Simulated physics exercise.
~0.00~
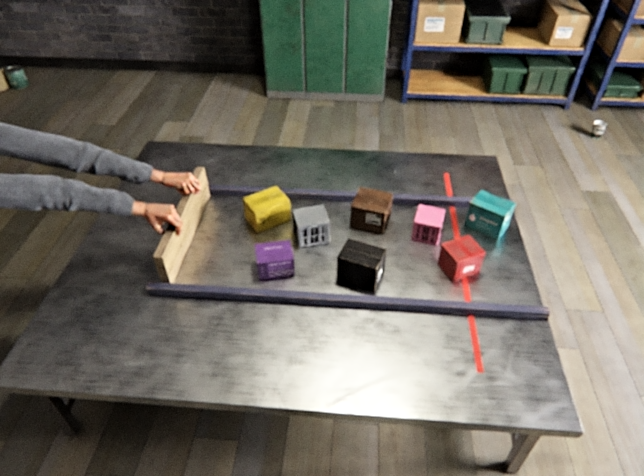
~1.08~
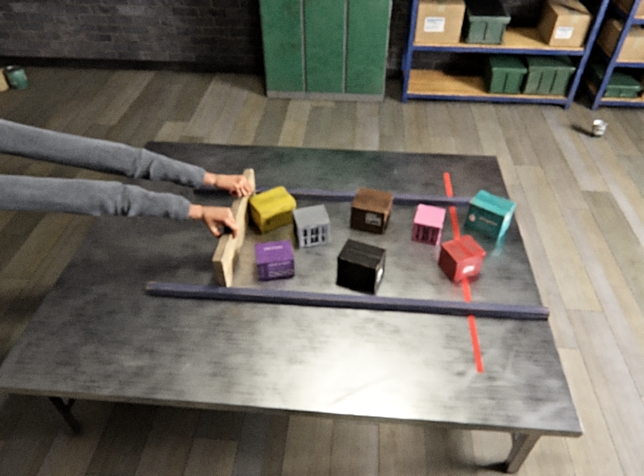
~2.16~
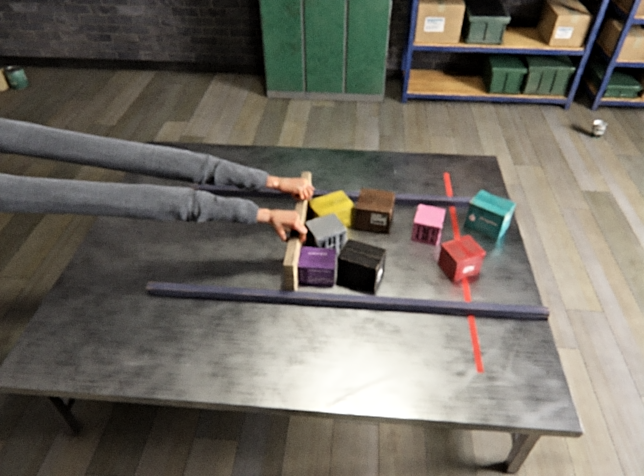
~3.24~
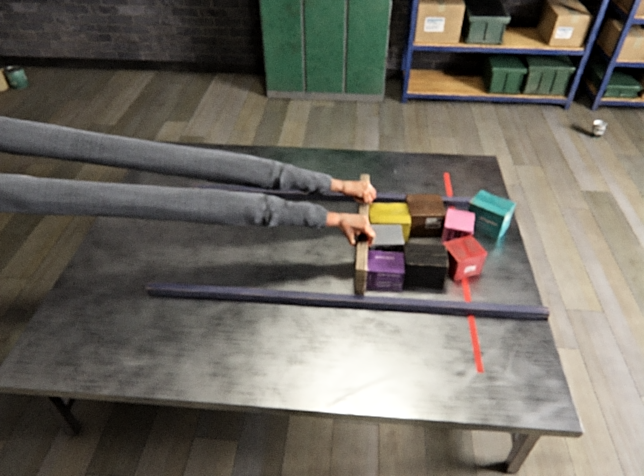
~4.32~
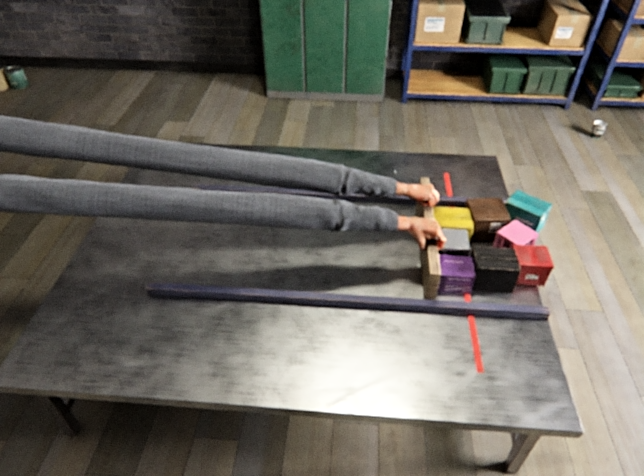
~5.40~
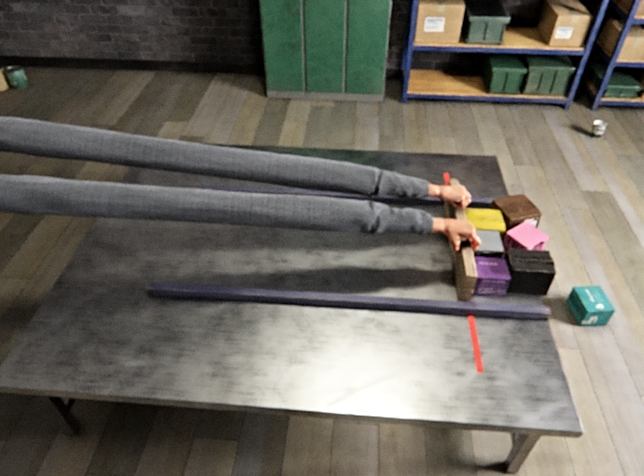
A wooden plank, held upright by two hands in grey sleeves, slides right along a dark table between two rails, toward a scatter of colourful boxes. It nudges the yellow box first, then gathers the purple and grey ones and closes them up against the brown and black. The bunched group presses on into the pink, red and turquoise boxes near the red tape. Everything shifts past the tape toward the table's right end. Finally the plank reaches the tape, the turquoise box is off the edge, the red one is gone from the tabletop, and six remain packed together.
